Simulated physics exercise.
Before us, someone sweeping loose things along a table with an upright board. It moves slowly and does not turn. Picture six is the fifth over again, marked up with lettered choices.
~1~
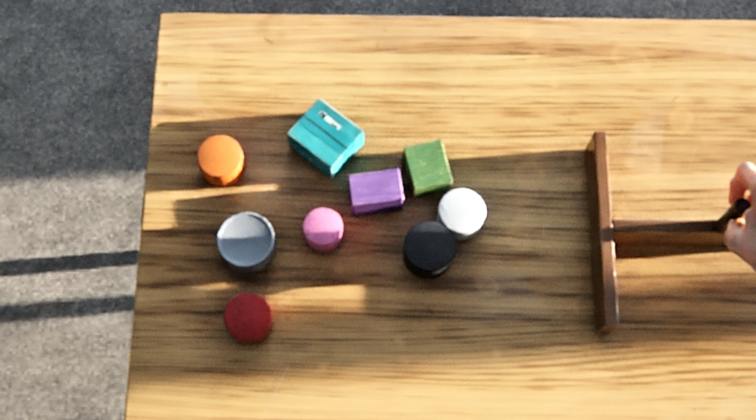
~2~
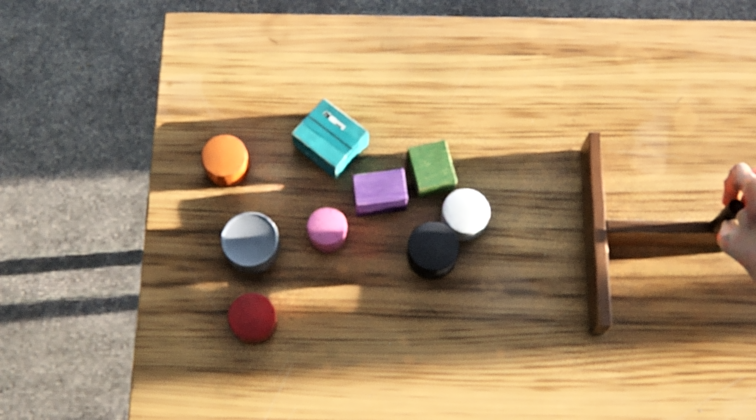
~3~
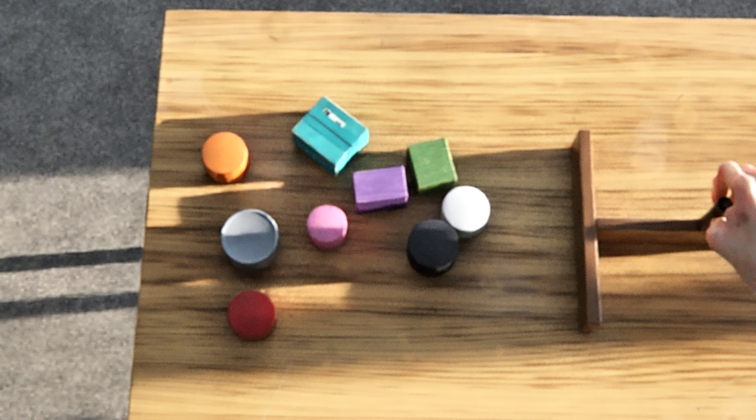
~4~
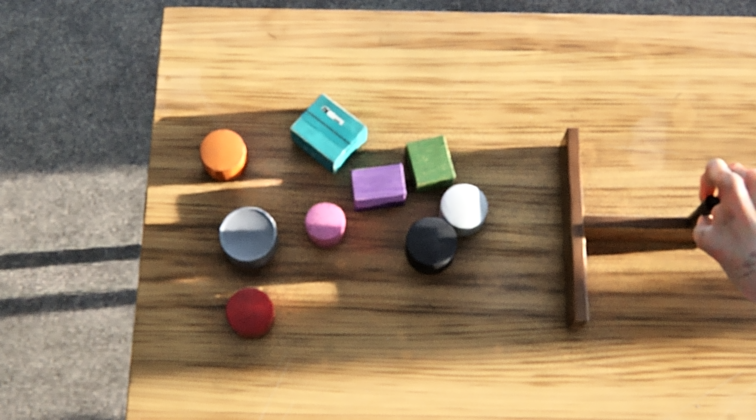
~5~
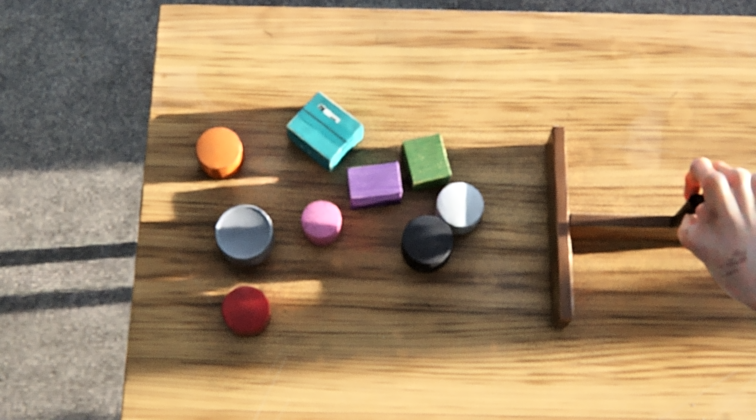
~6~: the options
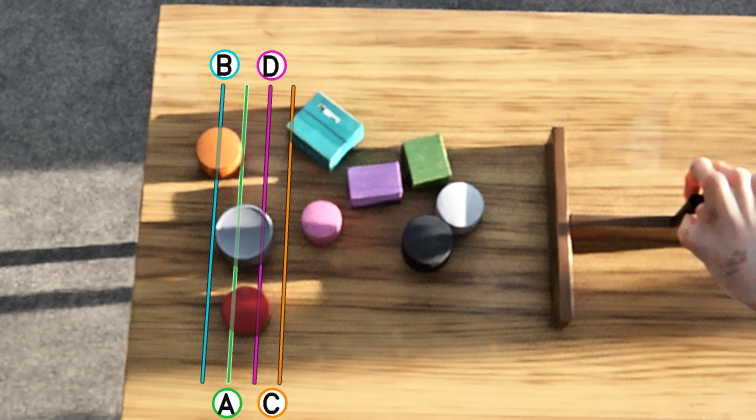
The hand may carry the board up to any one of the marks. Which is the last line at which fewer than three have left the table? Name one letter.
As far as mark B.
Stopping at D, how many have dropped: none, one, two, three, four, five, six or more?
The count is none.
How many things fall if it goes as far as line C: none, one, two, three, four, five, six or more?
By then, none.
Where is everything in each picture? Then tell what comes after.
In the first frame, white tin (461, 215); black tin (429, 250); orange tin (221, 161).
In the second frame, board (600, 226); red pot (253, 319).
In the third frame, board (590, 223); pink pot (327, 229).
In the fourth frame, board (577, 221); green block (430, 164).
In the fifth frame, board (563, 219); white tin (460, 209); black tin (427, 244); orange tin (220, 153).
On the marked copy, A at (238, 227); B at (213, 227); C at (287, 228); D at (263, 228).
Taking B. A third of the way, board (438, 217); green block (409, 158); black tin (404, 250).
Two thirds of the way, board (311, 214); orange tin (205, 148); grey tub (205, 246).
When it is over, board (213, 213); grey tub (133, 274); purple block (144, 180); none fallen.
As for the rest, A is within the limit but short; C is within the limit but short; D is within the limit but short.
